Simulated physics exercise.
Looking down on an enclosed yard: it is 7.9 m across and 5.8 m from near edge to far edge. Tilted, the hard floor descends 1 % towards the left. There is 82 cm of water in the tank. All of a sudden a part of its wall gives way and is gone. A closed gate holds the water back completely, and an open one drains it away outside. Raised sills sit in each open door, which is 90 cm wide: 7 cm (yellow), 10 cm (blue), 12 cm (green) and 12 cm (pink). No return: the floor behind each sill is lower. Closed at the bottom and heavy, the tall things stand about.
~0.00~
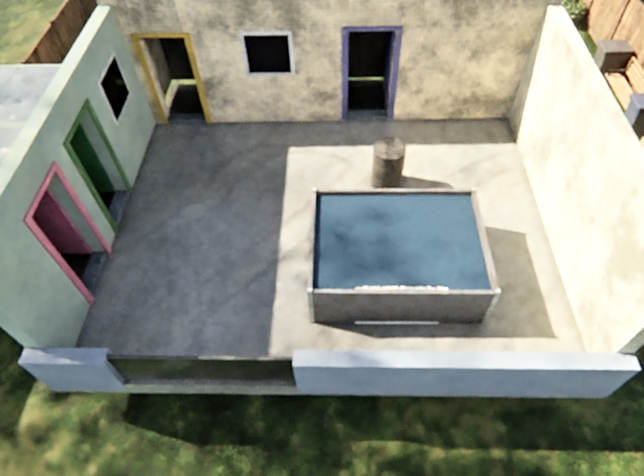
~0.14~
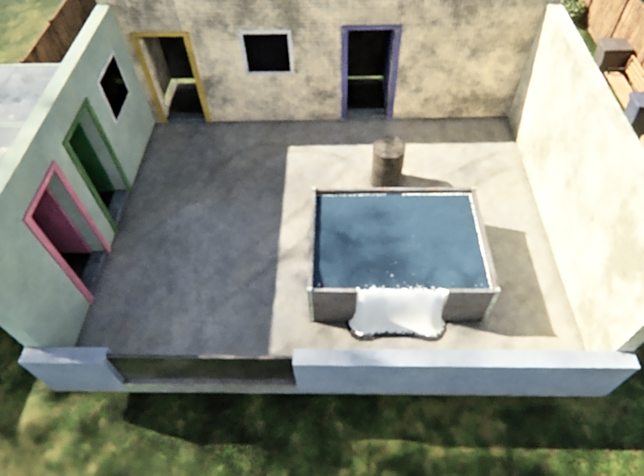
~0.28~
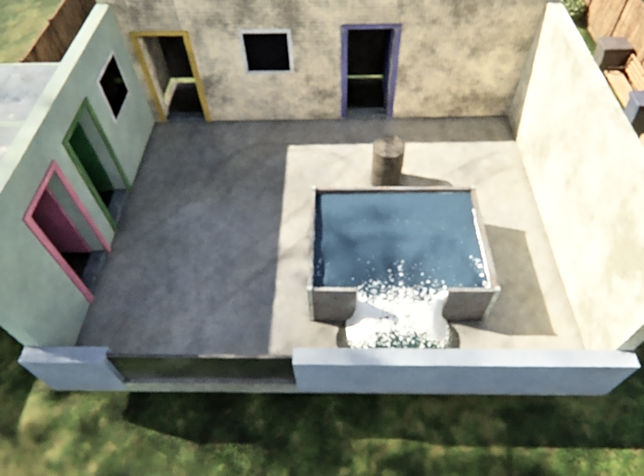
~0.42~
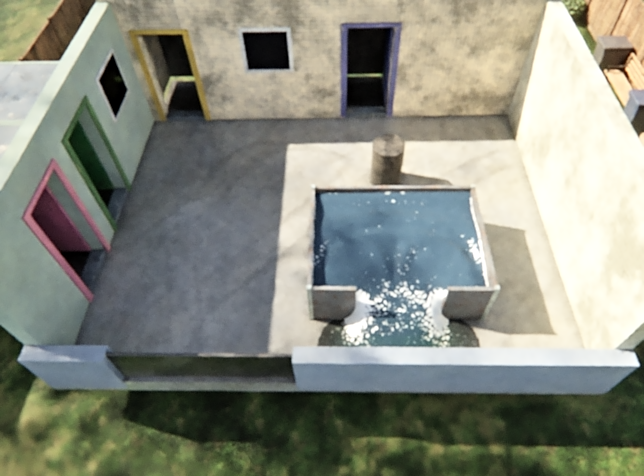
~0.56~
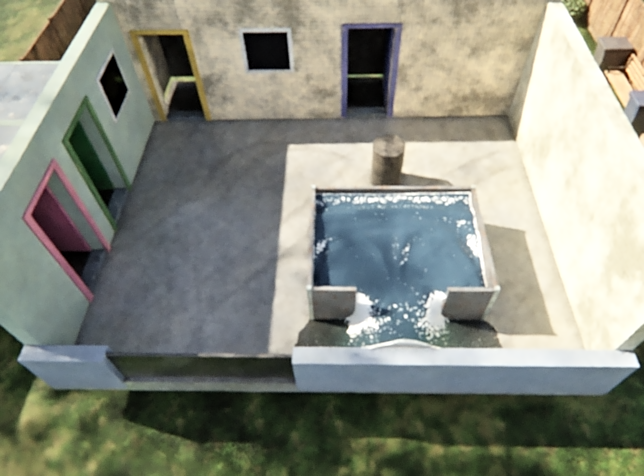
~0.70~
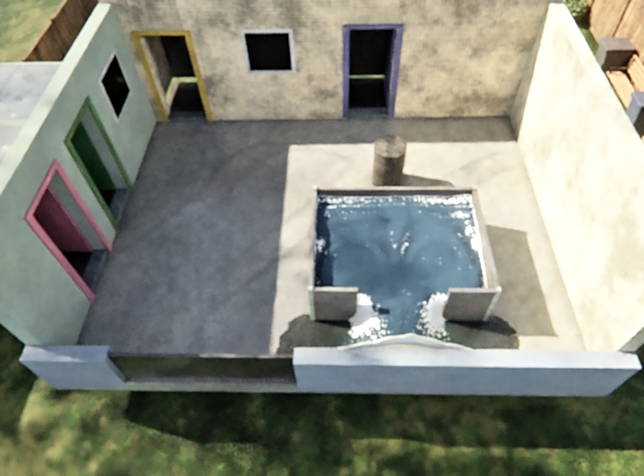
Water pouring through a gap in the near wall of a raised tank and spreading across the floor of a walled yard.
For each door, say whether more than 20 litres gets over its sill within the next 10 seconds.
Yellow door: Yes; blue door: No; green door: No; pink door: Yes.
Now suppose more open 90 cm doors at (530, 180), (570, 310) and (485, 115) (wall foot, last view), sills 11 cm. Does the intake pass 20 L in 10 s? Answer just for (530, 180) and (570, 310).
In that order: Not over, above.
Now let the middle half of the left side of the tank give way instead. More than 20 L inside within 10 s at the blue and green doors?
Measured against that limit, blue comes out short of it and green comes out beyond it.
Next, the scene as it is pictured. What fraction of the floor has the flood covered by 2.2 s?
Covered: Roughly 40 %.
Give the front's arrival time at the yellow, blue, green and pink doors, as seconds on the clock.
So, yellow at 3.8 s, then blue at 4.0 s, green at 2.4 s, and pink at 1.8 s.
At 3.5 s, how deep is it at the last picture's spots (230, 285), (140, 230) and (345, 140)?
Close to 3, 14 and 0 centimetres.
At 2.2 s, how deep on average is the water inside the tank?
44 cm.
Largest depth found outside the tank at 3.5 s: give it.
Peak depth: Approx. 36 cm.
After 1.4 s water covers 20 % of the floor and is deepest (66 cm) near (398, 358); yellow door not reached, blue door not reached, green door not reached, pink door not reached.
After 2.2 s water covers 40 % of the floor and is deepest (46 cm) near (399, 369); yellow door not reached, blue door not reached, green door not reached, pink door 24 cm at the sill, 2 L in.
After 3.5 s water covers 65 % of the floor and is deepest (36 cm) near (398, 358); yellow door not reached, blue door not reached, green door 13 cm at the sill, 2 L in, pink door 22 cm at the sill, 75 L in.
After 6.0 s water covers 85 % of the floor and is deepest (22 cm) near (387, 369); yellow door 16 cm at the sill, 67 L in, blue door 9 cm at the sill, 1 L in, green door 10 cm at the sill, 3 L in, pink door 16 cm at the sill, 121 L in.
After 10.0 s water covers 95 % of the floor and is deepest (19 cm) near (124, 214); yellow door 15 cm at the sill, 209 L in, blue door 8 cm at the sill, 1 L in, green door 17 cm at the sill, 5 L in, pink door 9 cm at the sill, 129 L in.
